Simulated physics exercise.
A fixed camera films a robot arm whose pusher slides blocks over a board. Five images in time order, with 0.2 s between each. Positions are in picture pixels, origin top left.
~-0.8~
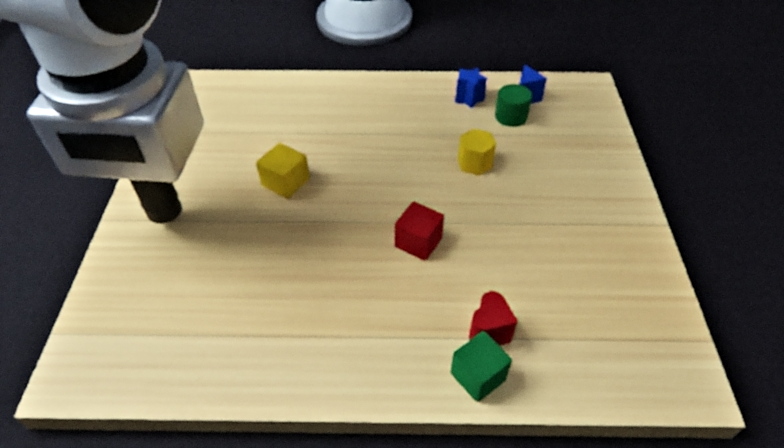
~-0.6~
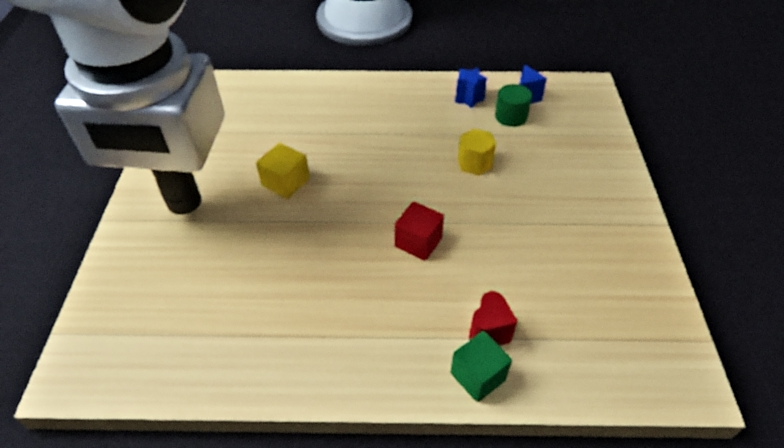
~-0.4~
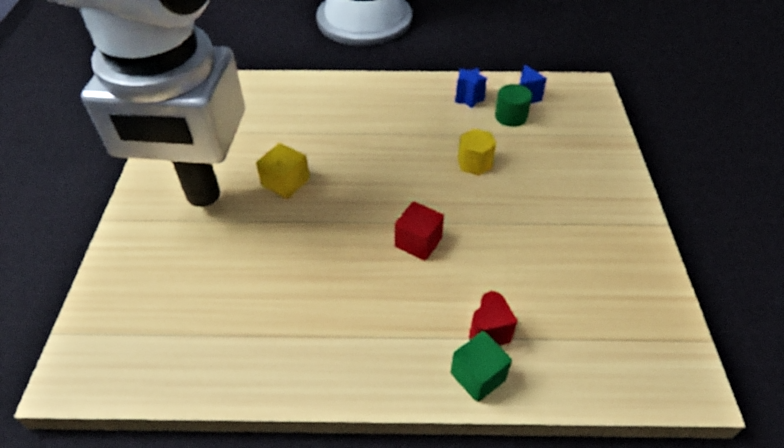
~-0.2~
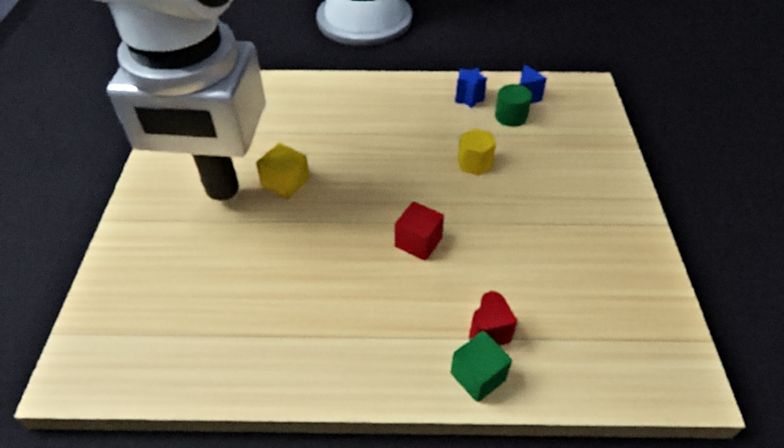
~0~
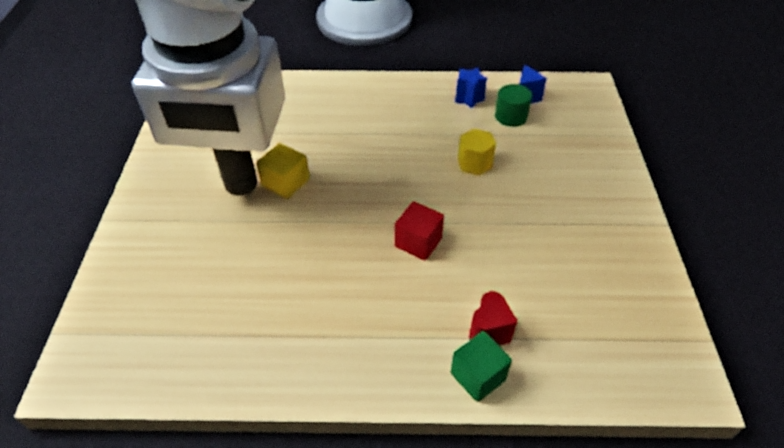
A pale wooden board lies on a dark surface, seen from above at an angle by a still camera. A yellow cube sits at upper left, a red cube near the middle, a red heart and green cube at lower right, and a yellow piece, green cylinder and two blue pieces at upper right. From the left, a robot arm moves its dark pusher steadily rightward and slightly up the board, close beside the unmoved yellow cube.
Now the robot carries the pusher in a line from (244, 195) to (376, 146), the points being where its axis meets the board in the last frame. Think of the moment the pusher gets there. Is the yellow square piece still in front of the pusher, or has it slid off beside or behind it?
Pushed ahead.
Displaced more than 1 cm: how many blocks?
I expect one block to move.
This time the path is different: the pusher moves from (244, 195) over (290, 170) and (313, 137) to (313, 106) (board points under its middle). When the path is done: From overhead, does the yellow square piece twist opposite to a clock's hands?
Short answer: No.
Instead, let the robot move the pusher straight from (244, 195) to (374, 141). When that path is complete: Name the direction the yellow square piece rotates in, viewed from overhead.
My prediction: CW.
What follows on the original path. One third of the way, pusher (289, 168); yellow square piece (320, 145), turned 25° clockwise.
Two thirds of the way, pusher (334, 152); yellow square piece (365, 131), turned 35° clockwise.
At the end, pusher (376, 136); yellow square piece (408, 119), turned 50° clockwise.
